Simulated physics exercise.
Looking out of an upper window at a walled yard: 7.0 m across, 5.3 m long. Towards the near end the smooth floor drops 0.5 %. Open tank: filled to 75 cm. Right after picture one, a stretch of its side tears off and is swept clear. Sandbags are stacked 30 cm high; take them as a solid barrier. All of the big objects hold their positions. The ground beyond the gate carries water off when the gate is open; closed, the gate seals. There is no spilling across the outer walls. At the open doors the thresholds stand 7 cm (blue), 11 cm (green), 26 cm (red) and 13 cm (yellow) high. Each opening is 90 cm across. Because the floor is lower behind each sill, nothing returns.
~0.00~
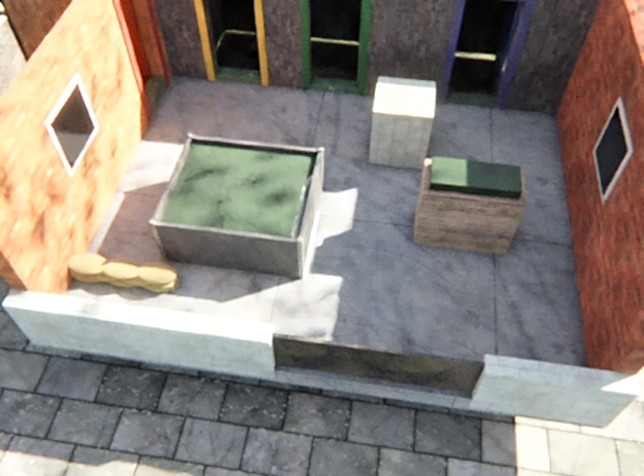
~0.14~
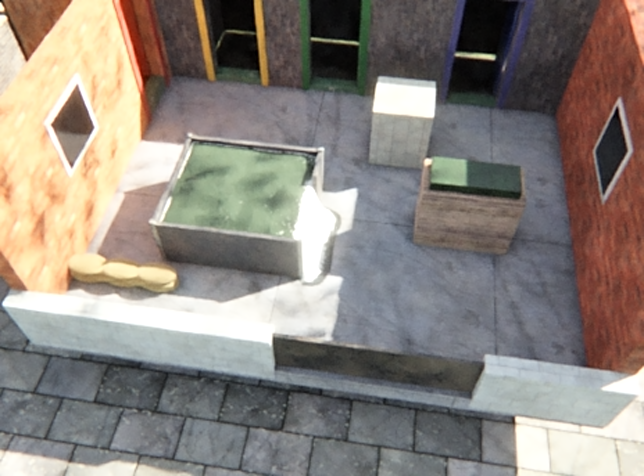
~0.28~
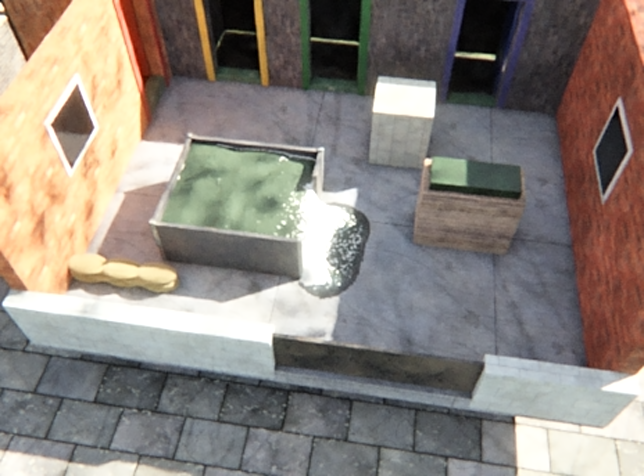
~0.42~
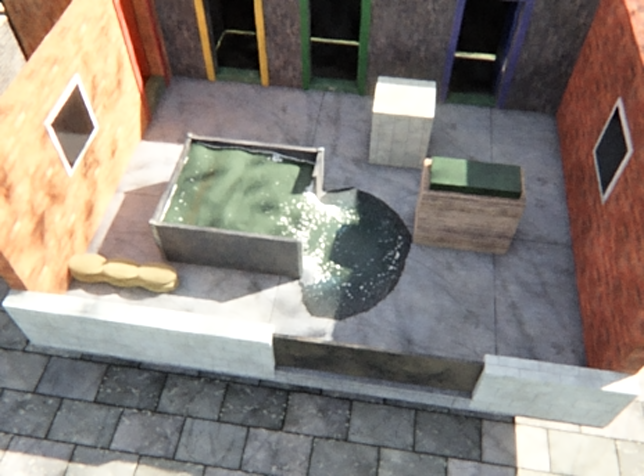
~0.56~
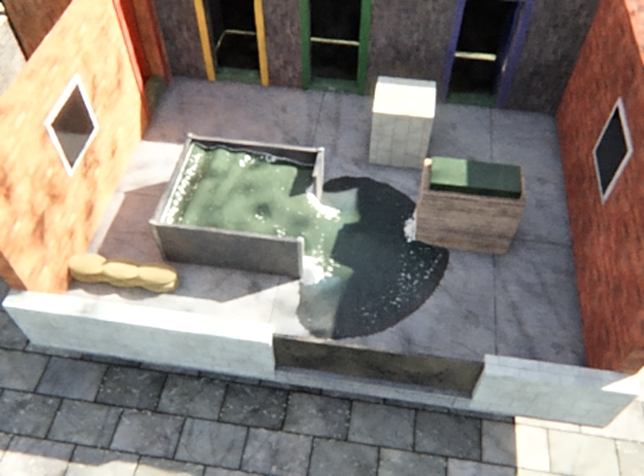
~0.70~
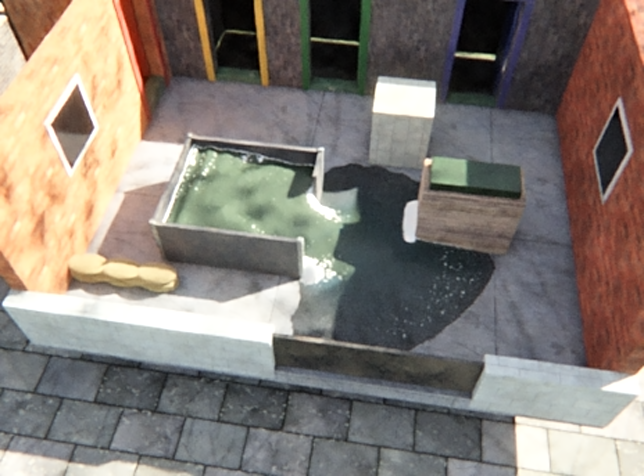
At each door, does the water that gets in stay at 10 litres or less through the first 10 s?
Outcome: The blue door will not hold enough water back; the green door will hold enough water back; the red door will hold enough water back; the yellow door will hold enough water back.
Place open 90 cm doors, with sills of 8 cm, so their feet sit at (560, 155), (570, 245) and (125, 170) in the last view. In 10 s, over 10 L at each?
The first one exceeds it, the second one exceeds it, and the third one doesn't reach it.
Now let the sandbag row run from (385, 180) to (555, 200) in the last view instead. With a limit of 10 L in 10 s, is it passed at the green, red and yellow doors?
Green within the limit, red within the limit, yellow within the limit.
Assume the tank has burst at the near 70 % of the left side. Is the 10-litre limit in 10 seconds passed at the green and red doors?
With respect to that limit, green ends up inside it, red ends up inside it.
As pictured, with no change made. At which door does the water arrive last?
I'd say the yellow one.
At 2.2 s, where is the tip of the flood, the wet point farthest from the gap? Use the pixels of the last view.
About (546, 117) in the last view.
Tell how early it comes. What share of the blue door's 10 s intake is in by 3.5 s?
About 0%.
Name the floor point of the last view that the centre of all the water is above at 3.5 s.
At roughly (405, 249).
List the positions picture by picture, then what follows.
The open tank at (241, 189) is whole and still, 75 cm deep, in the first frame.
Water pours out at (307, 233) and has run 0.7 m, to (304, 282); typically 10 cm deep outside, 75 cm at the open tank's back, in the second frame.
Water pours out at (307, 233) and has run 0.9 m, to (361, 220); typically 12 cm deep outside, 75 cm at the open tank's back, in the third frame.
The front is at (404, 234), 1.5 m from the gap at (307, 234); 2.4 m2 of floor is under water; 72 cm left at the back of the open tank, in the fourth frame.
Water pours out at (307, 234) and has run 2.0 m, to (443, 255); typically 7 cm deep outside, 64 cm at the open tank's back, in the fifth frame.
The front is at (485, 274), 2.6 m from the gap at (307, 234); 5.5 m2 of floor is under water; 64 cm left at the back of the open tank, in the sixth frame.
After 1.4 s water covers 35 % of the floor and is deepest (38 cm) near (412, 238); blue door not reached, green door not reached, red door not reached, yellow door not reached.
After 2.2 s water covers 45 % of the floor and is deepest (49 cm) near (543, 365); blue door 3 cm at the sill, 0 L in, green door not reached, red door not reached, yellow door not reached.
After 3.5 s water covers 55 % of the floor and is deepest (28 cm) near (498, 258); blue door 5 cm at the sill, 0 L in, green door not reached, red door not reached, yellow door not reached.
After 6.0 s water covers 80 % of the floor and is deepest (18 cm) near (587, 371); blue door 13 cm at the sill, 35 L in, green door 4 cm at the sill, 0 L in, red door 2 cm at the sill, 0 L in, yellow door not reached.
After 10.0 s water covers 95 % of the floor and is deepest (14 cm) near (53, 321); blue door 10 cm at the sill, 66 L in, green door 5 cm at the sill, 0 L in, red door 8 cm at the sill, 0 L in, yellow door 4 cm at the sill, 0 L in.
